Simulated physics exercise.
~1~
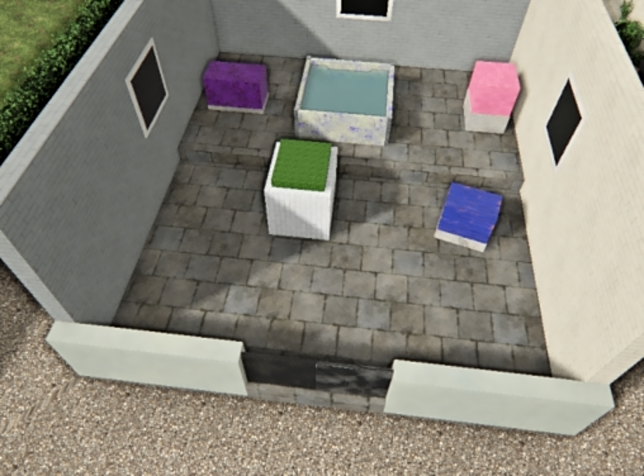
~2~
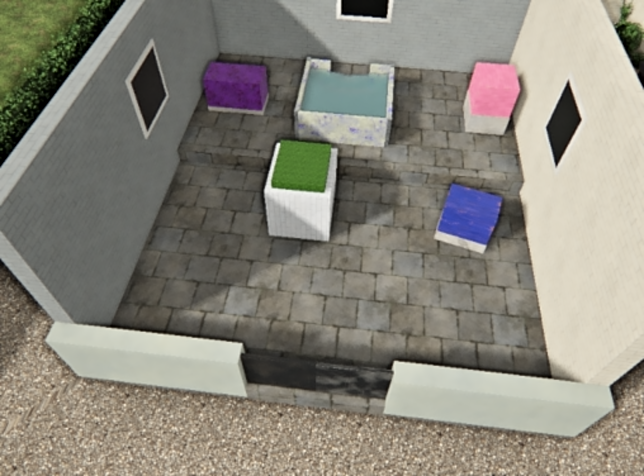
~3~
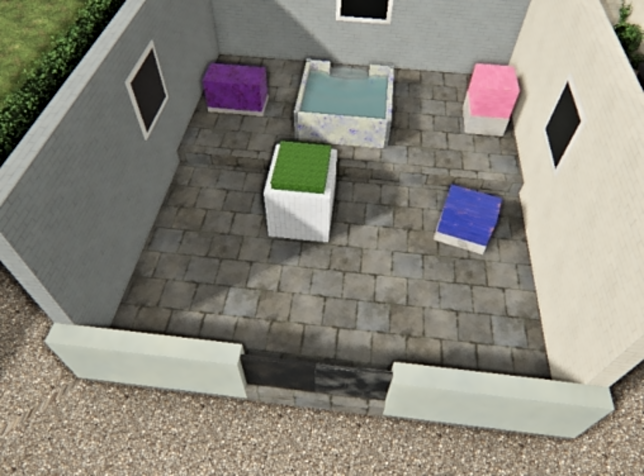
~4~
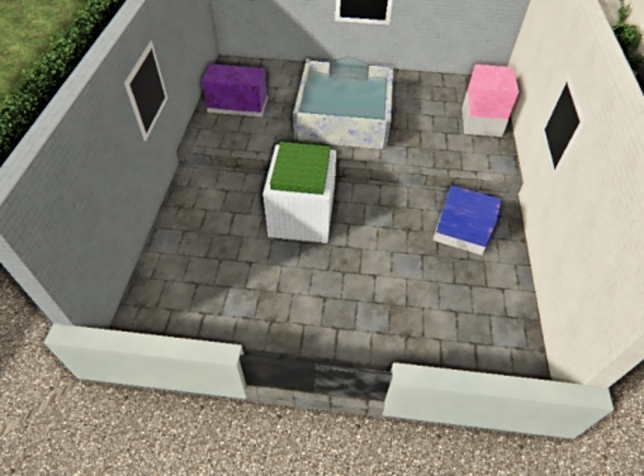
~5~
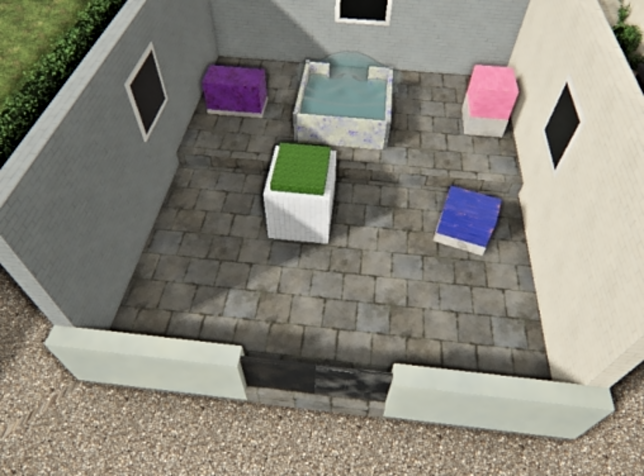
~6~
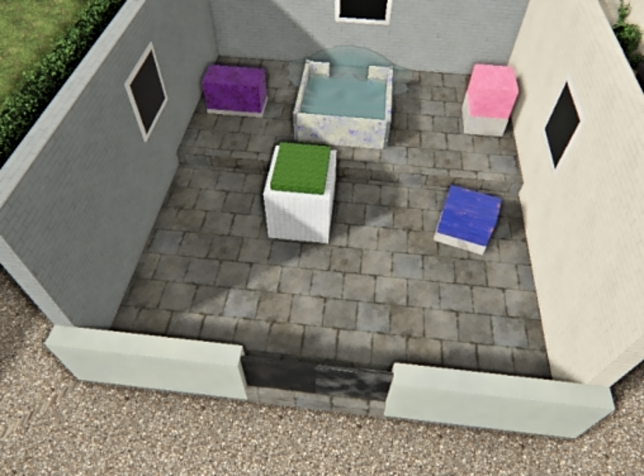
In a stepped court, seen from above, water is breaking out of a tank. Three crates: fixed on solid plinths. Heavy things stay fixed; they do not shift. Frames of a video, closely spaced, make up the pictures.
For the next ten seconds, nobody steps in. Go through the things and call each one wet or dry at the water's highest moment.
Called one by one: The pink crate is dry; the blue crate is dry; the purple crate is wet.
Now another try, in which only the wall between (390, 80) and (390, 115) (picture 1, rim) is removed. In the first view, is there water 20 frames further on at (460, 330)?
Honestly, it looks soaked to me.
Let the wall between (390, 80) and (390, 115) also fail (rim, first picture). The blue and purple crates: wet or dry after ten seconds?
First, the blue crate is not reached; second, the purple crate is not reached.
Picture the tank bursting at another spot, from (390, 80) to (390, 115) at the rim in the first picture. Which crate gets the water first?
That would be the one in pink, reached first.
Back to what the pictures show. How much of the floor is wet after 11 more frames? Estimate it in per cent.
Around 20 percent of it.
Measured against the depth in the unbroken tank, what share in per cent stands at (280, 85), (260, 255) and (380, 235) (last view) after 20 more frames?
The three come to near 4, 0 and 0 per cent respectively.
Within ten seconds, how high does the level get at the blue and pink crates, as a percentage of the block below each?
Roughly 40 and 40 per cent respectively.
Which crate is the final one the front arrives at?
Result - the crate marked blue.
A moment on, water covers 10 % of the floor; the pink crate not reached, the blue crate not reached, the purple crate not reached.
Next, water covers 20 % of the floor; the pink crate water round its plinth, the blue crate not reached, the purple crate water round its plinth.
Then, water covers 30 % of the floor; the pink crate water round its plinth, the blue crate not reached, the purple crate water round its plinth.
Later, water covers 50 % of the floor; the pink crate water round its plinth, the blue crate water round its plinth, the purple crate water round its plinth.
In the end, water covers 80 % of the floor; the pink crate stayed above the water, the blue crate stayed above the water, the purple crate was topped.
